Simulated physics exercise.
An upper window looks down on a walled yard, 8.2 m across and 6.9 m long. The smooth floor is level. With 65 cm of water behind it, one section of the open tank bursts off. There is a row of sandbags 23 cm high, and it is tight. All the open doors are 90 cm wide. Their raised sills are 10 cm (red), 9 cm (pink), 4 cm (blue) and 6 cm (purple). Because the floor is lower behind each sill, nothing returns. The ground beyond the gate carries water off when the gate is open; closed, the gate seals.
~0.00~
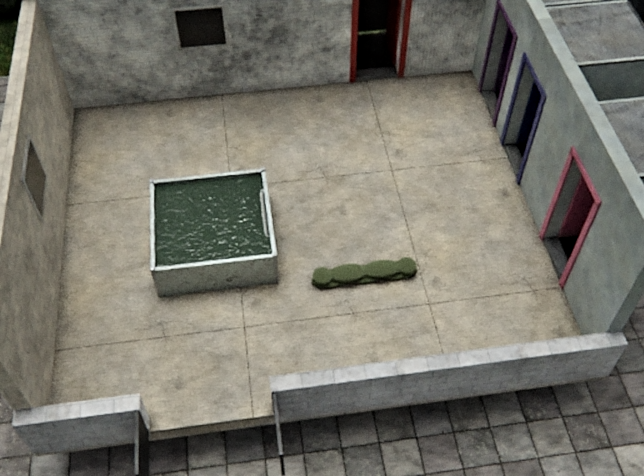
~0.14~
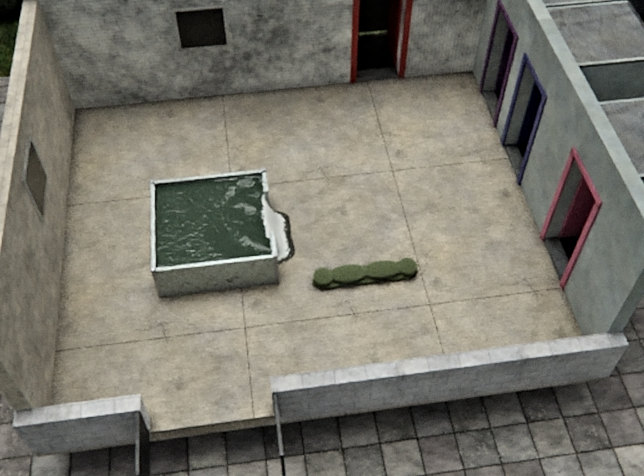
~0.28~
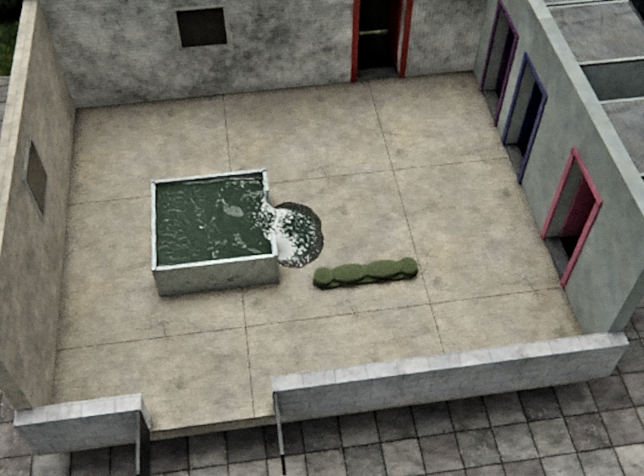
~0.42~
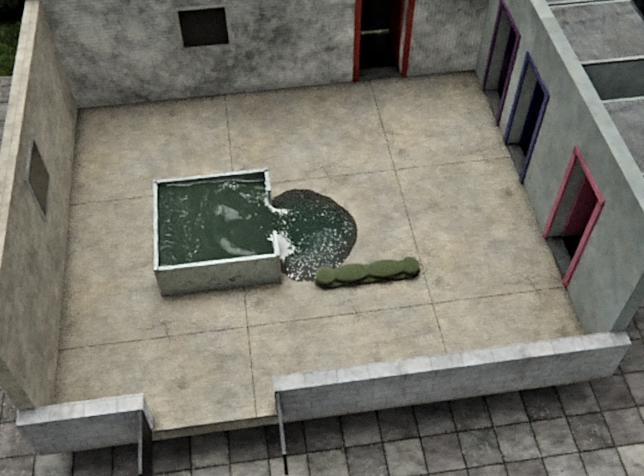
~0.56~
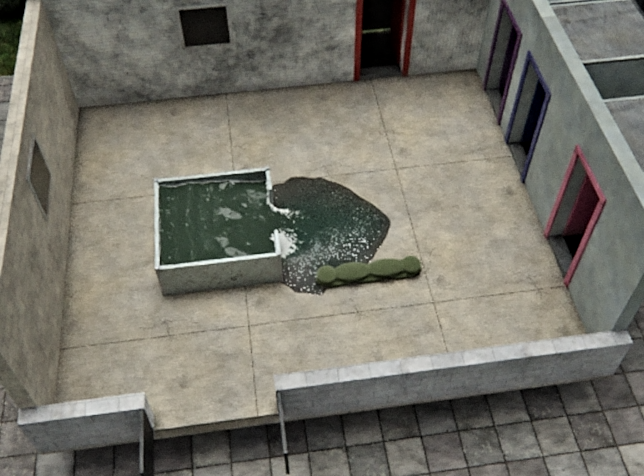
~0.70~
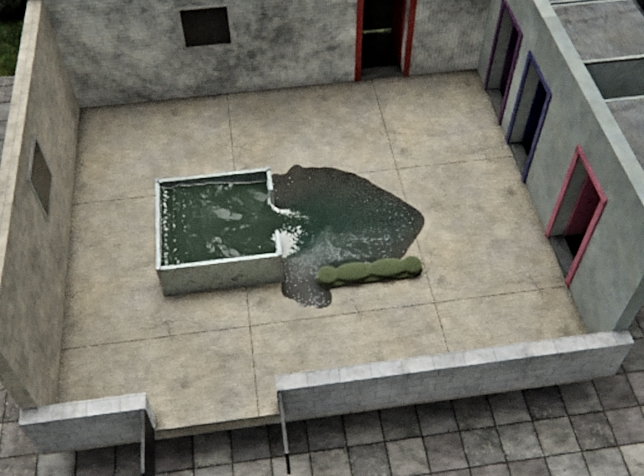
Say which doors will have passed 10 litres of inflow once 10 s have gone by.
In order: The red door lets in less than the cap. The pink door lets in more than the cap. The blue door lets in more than the cap. The purple door lets in more than the cap.
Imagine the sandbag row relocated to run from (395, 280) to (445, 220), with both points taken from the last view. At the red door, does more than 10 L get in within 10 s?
Measured against that limit, the red door comes out short of it.
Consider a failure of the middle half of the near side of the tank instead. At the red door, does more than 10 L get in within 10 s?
Against that limit: Red short of it.
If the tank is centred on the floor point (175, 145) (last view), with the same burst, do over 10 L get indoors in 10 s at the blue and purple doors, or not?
Blue: Too much; purple: Too much.
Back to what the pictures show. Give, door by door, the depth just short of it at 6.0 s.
Measured in centimetres, the red door gives 8, the pink door 9, the blue door 10 and the purple door 9.
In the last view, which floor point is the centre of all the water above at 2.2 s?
I'd say somewhere around (308, 230).
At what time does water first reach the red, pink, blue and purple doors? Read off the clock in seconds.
Times: Red 2.8 seconds, pink 1.6 seconds, blue 1.6 seconds, purple 2.4 seconds.
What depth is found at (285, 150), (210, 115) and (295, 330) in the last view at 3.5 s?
About 0, 0 and 1 cm.
After 1.4 s water covers 20 % of the floor and is deepest (38 cm) near (280, 235); red door not reached, pink door not reached, blue door not reached, purple door not reached.
After 2.2 s water covers 30 % of the floor and is deepest (28 cm) near (533, 214); red door not reached, pink door 18 cm at the sill, 12 L in, blue door 11 cm at the sill, 14 L in, purple door not reached.
After 3.5 s water covers 35 % of the floor and is deepest (22 cm) near (280, 235); red door 4 cm at the sill, 0 L in, pink door 14 cm at the sill, 50 L in, blue door 12 cm at the sill, 76 L in, purple door 11 cm at the sill, 13 L in.
After 6.0 s water covers 45 % of the floor and is deepest (14 cm) near (474, 70); red door 8 cm at the sill, 0 L in, pink door 9 cm at the sill, 64 L in, blue door 10 cm at the sill, 131 L in, purple door 9 cm at the sill, 27 L in.
After 10.0 s water covers 80 % of the floor and is deepest (8 cm) near (476, 76); red door 5 cm at the sill, 0 L in, pink door 6 cm at the sill, 65 L in, blue door 6 cm at the sill, 165 L in, purple door 6 cm at the sill, 45 L in.
